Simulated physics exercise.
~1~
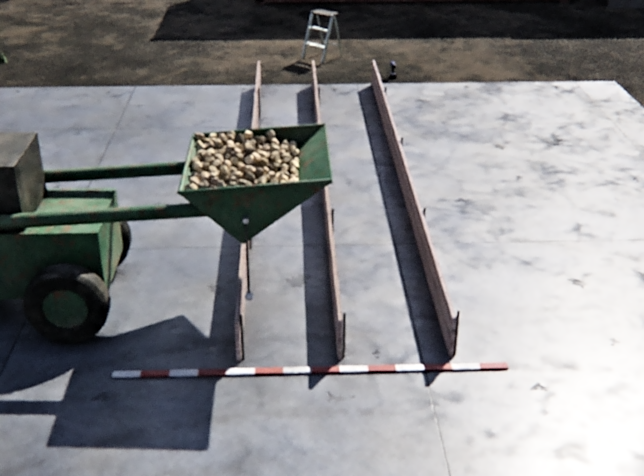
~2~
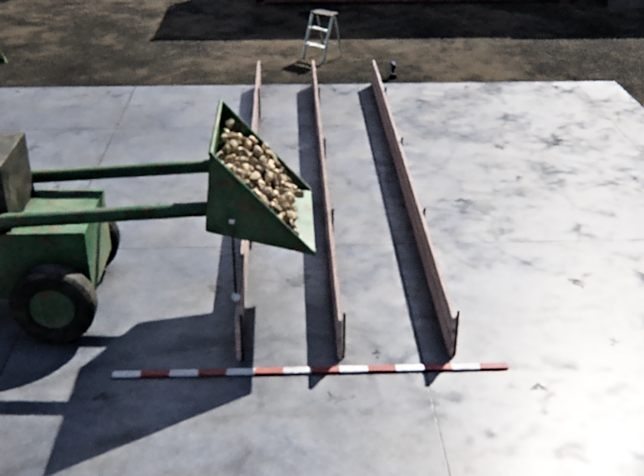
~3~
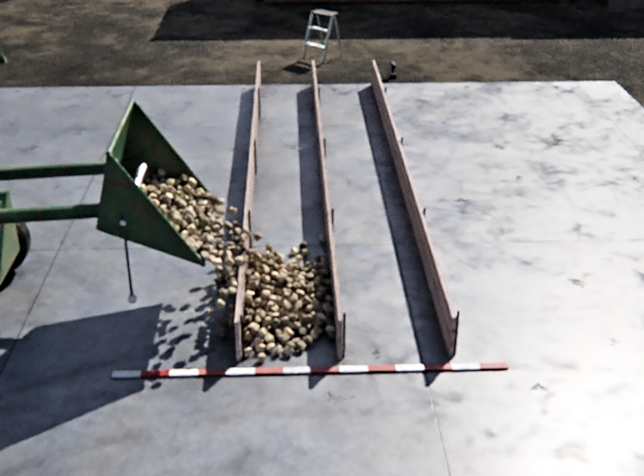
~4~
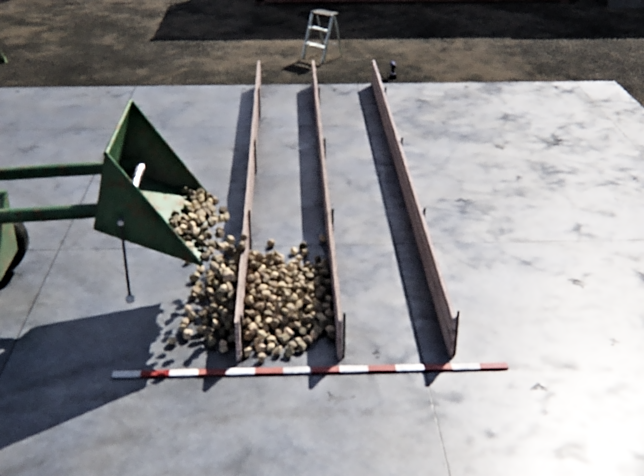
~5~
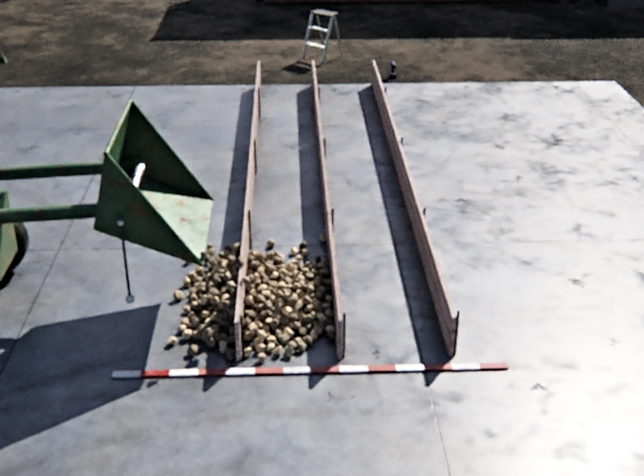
Green loader tipping its bucket and backing left, spilling pale stones into a heap straddling the leftmost of three planks on concrete.
